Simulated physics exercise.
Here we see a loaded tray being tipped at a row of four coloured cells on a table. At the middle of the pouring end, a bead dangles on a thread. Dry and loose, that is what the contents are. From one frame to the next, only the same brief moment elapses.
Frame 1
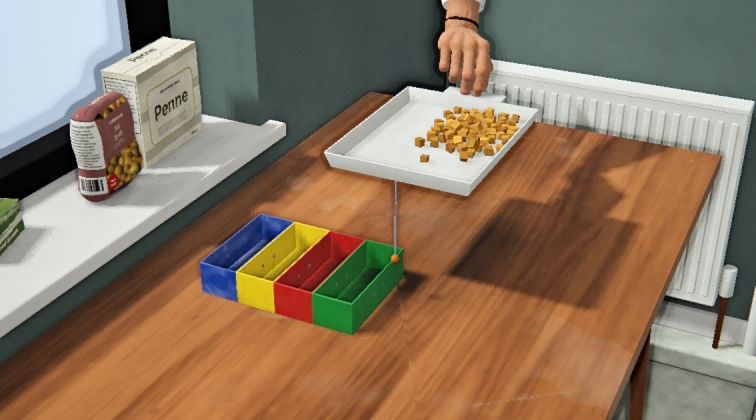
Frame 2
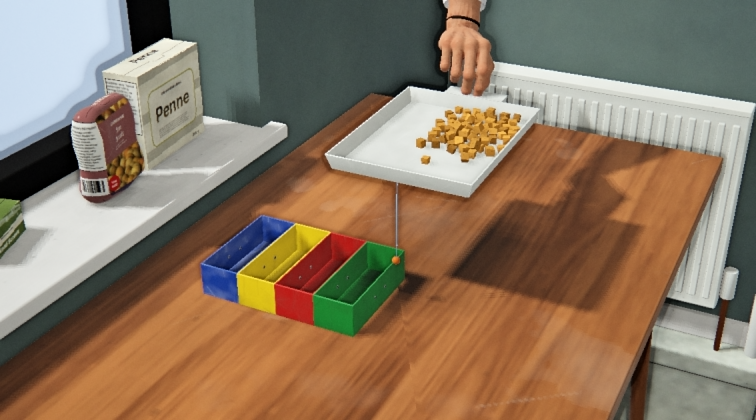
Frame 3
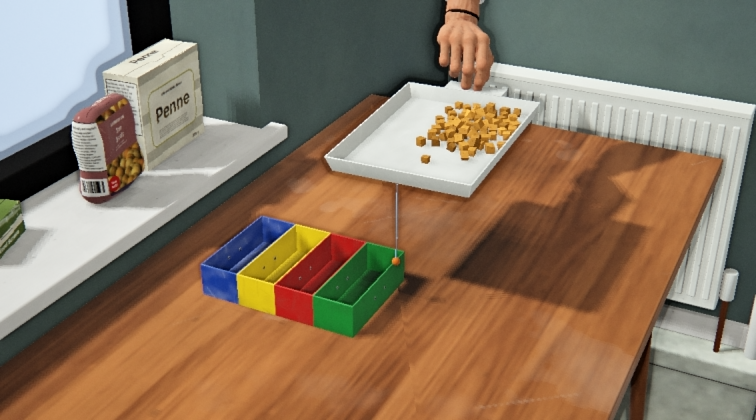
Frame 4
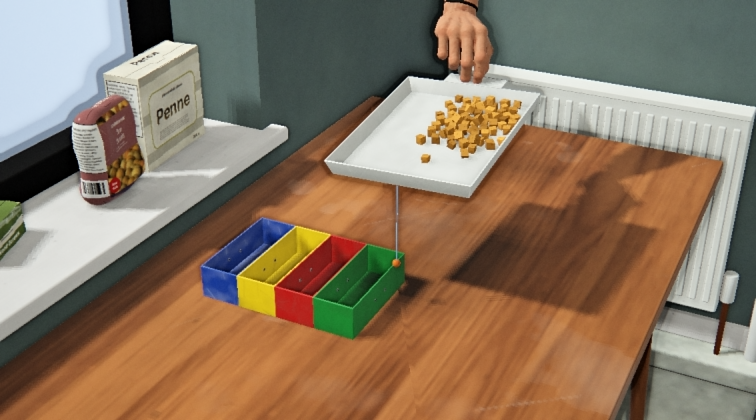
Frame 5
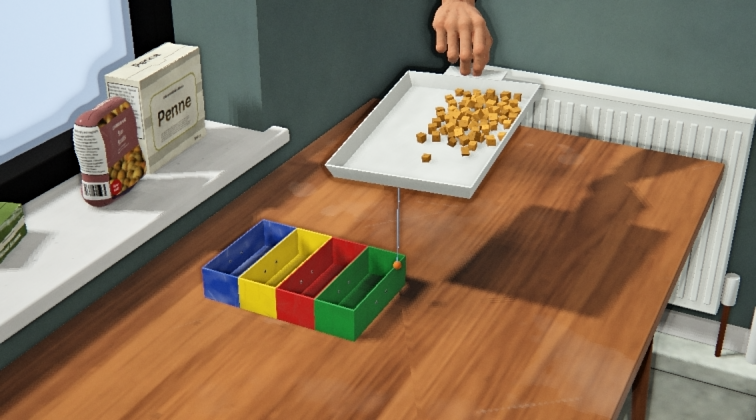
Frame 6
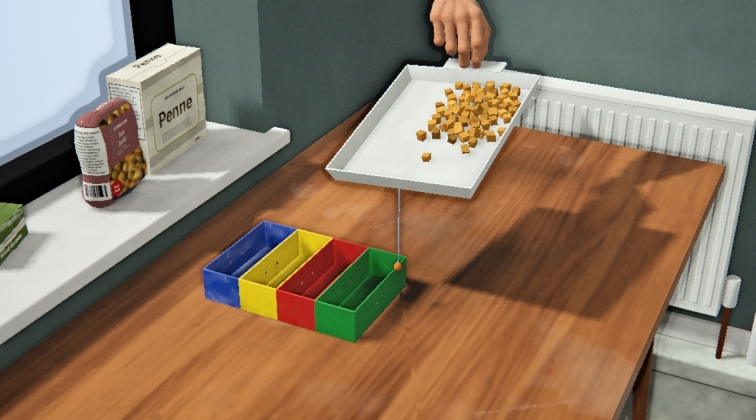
A hand slowly raising the far end of a white tray of croutons above four coloured cells on a wooden table.
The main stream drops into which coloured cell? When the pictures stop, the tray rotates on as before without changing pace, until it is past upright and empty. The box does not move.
It drops into the red cell.
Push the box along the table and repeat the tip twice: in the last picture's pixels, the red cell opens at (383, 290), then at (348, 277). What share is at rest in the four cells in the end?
About 90 per cent, then about 90 per cent.
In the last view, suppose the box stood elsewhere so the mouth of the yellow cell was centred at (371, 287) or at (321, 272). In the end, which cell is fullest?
In order: That blue cell, yellow.
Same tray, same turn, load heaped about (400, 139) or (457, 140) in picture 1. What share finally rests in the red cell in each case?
First try 60 %, second try 40 %.
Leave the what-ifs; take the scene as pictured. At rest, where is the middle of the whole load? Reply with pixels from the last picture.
Around (325, 299).
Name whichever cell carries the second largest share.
The green one.
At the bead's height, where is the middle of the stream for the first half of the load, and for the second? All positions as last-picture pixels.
Around (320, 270) at first; around (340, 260) after that.
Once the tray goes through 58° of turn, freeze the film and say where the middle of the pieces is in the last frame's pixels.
The load is centred around (363, 171).
Just after the last frame, tray tipped steeply; the larger part on the tray; just a few in the green cell; just a few in the red cell; about a tenth falling or outside the box.
A moment on, tray tipped right over; roughly half on the tray; roughly a third in the red cell; about a tenth in the green cell; just a few in the yellow cell; about a tenth falling or outside the box.
Further on, tray tipped past a quarter turn; roughly half in the red cell; roughly a quarter in the green cell; just a few in the yellow cell; about a tenth falling or outside the box.
When it is over, tray tipped past a quarter turn; roughly half in the red cell; roughly a quarter in the green cell; just a few in the yellow cell; not one in the blue cell; about a tenth outside the box.
